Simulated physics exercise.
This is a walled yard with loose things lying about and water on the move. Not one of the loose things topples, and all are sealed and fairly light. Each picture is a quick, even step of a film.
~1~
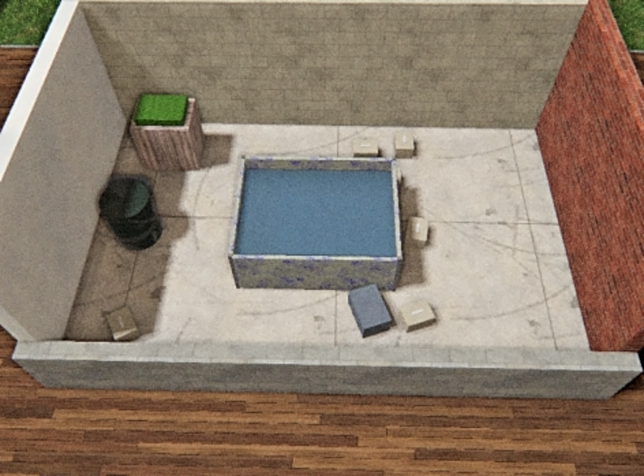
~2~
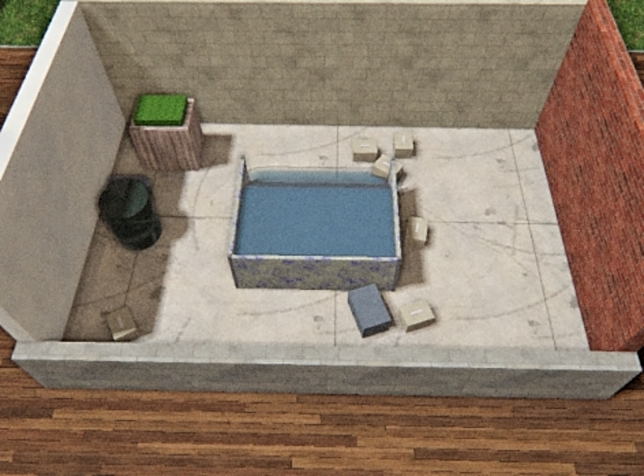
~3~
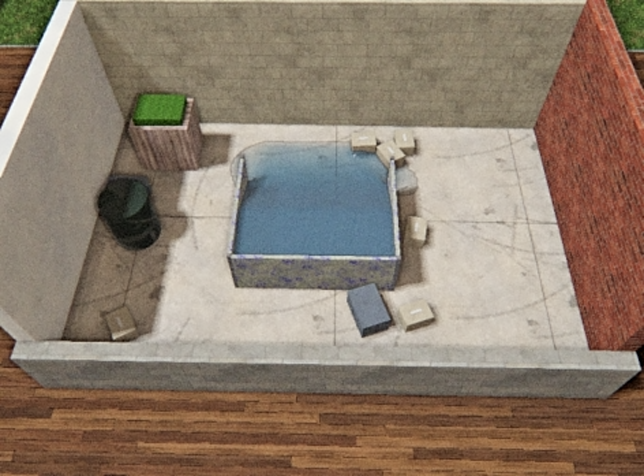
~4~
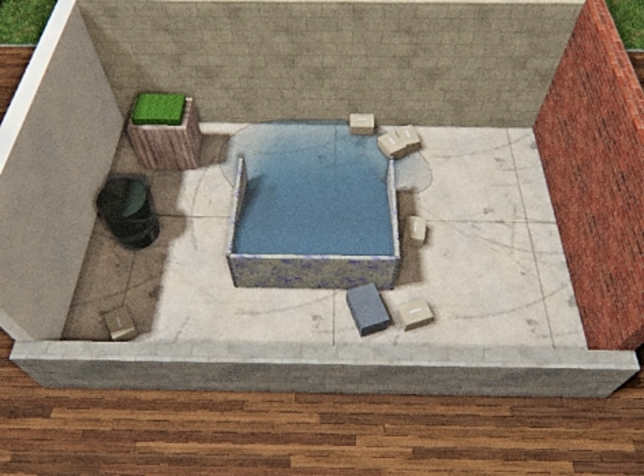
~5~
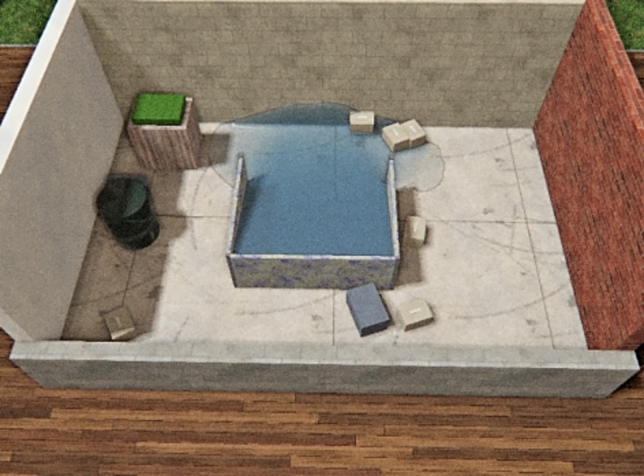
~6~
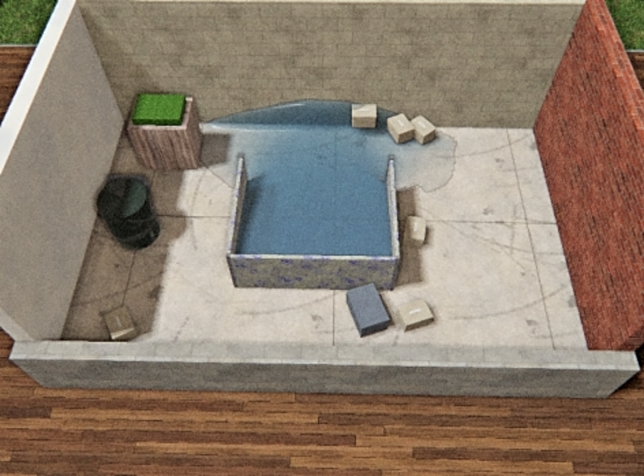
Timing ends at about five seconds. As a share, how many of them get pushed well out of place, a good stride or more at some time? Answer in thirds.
One to two thirds.
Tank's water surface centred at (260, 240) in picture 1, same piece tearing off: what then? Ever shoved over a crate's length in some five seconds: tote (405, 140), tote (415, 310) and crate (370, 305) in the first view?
In order: Went well off, remained close by, remained close by.
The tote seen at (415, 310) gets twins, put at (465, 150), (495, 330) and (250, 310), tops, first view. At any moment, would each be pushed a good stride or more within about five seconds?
Each in turn: Pushed clear, pushed clear, stays in place.
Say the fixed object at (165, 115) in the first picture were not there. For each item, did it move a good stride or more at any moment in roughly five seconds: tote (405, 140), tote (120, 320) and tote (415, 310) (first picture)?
So: Did travel that far, then did travel that far, then did not travel far.
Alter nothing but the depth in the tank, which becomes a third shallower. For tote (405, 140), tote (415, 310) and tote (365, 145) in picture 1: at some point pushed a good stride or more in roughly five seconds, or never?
The first reached the mark, the second stopped before it, the third reached the mark.
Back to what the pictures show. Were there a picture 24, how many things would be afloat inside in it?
By my count, 4.
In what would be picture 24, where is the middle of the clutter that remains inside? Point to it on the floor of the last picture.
I'd say roughly (374, 281).
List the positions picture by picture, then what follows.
A tote at (388, 174), on the bottom; a tote at (365, 146) rests on the ground; 0 of 8 have shifted, in the first frame.
A tote at (388, 165) rests on the ground, close to its start; a tote at (365, 146) rests on the ground; 1 of 8 have shifted, in the second frame.
A tote at (391, 151) rests on the ground, a stride from its start; a tote at (363, 139), on the bottom, close to its start; 2 of 8 have shifted, in the third frame.
A tote at (392, 142) rests on the ground, a stride from its start; a tote at (362, 120) rests on the ground, a stride from its start; 3 of 8 have shifted, in the fourth frame.
A tote at (396, 133) floats, a stride from its start; a tote at (362, 118) floats, a stride from its start; 3 of 8 have shifted, in the fifth frame.
A tote at (401, 124) floats, a stride from its start; a tote at (364, 110), afloat, a stride from its start; 3 of 8 have shifted, in the sixth frame.
A moment on, 3 of 8 are well off their spots; 2 afloat.
Next, 3 of 8 are well off their spots; 2 afloat.
Later, 3 of 8 are well off their spots; 4 afloat.
In the end, 3 of 8 are well off their spots, and 3 have been at some point; 7 afloat.
